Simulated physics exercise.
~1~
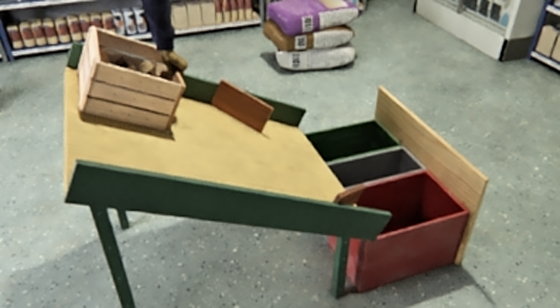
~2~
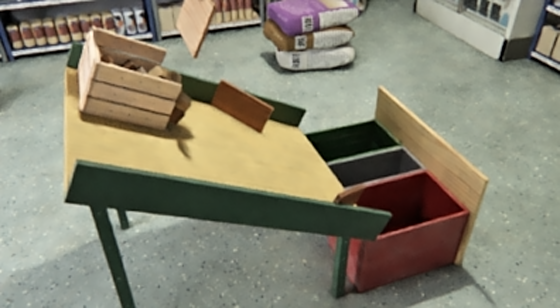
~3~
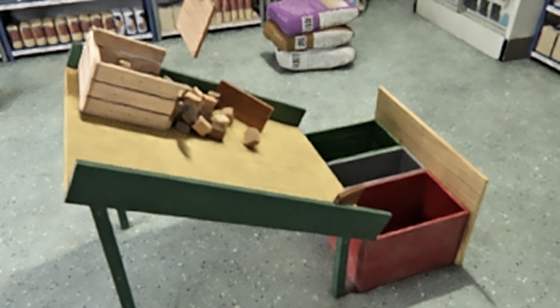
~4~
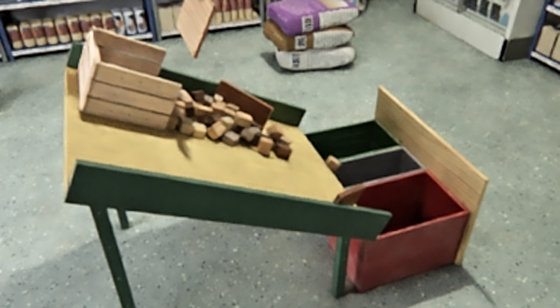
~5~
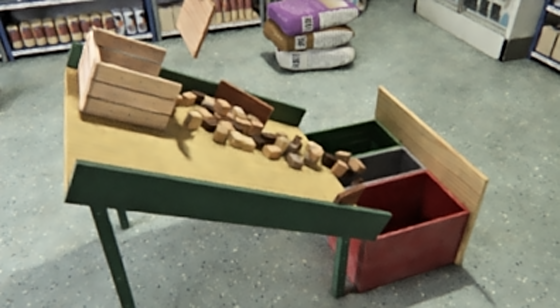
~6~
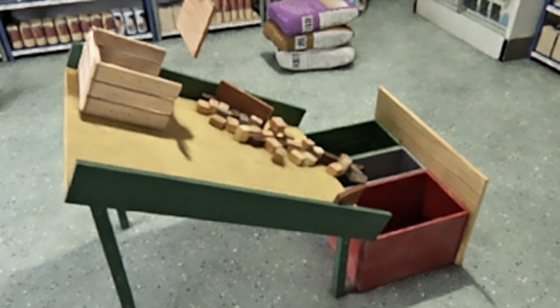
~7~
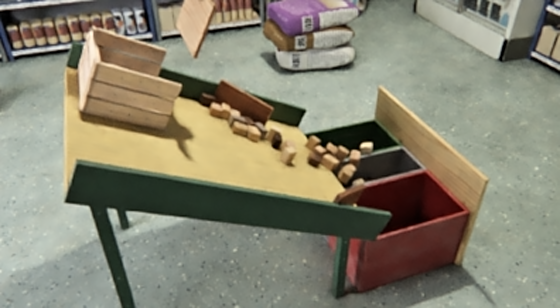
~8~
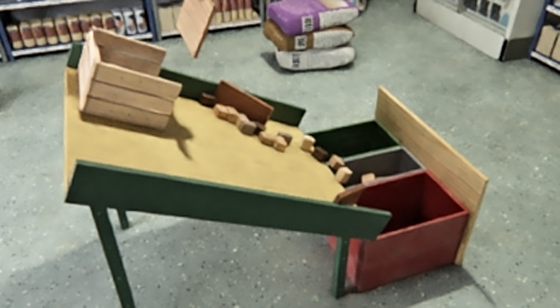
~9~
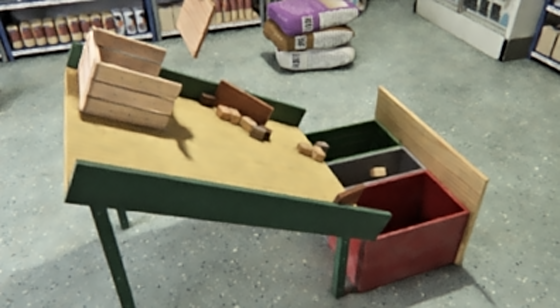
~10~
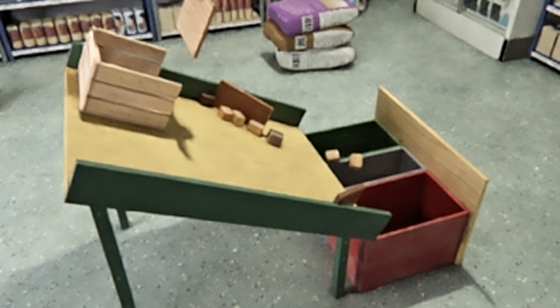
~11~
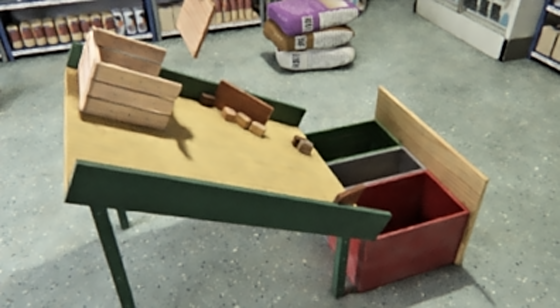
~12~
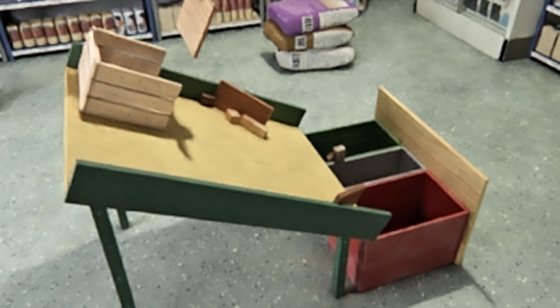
In this clip, a gate lifts from a wooden pen on a sloping table, and loose wooden blocks tumble down past angled boards toward green, grey and red bins. Most drop off the lower edge into the green and grey ones, while a few remain by a board.
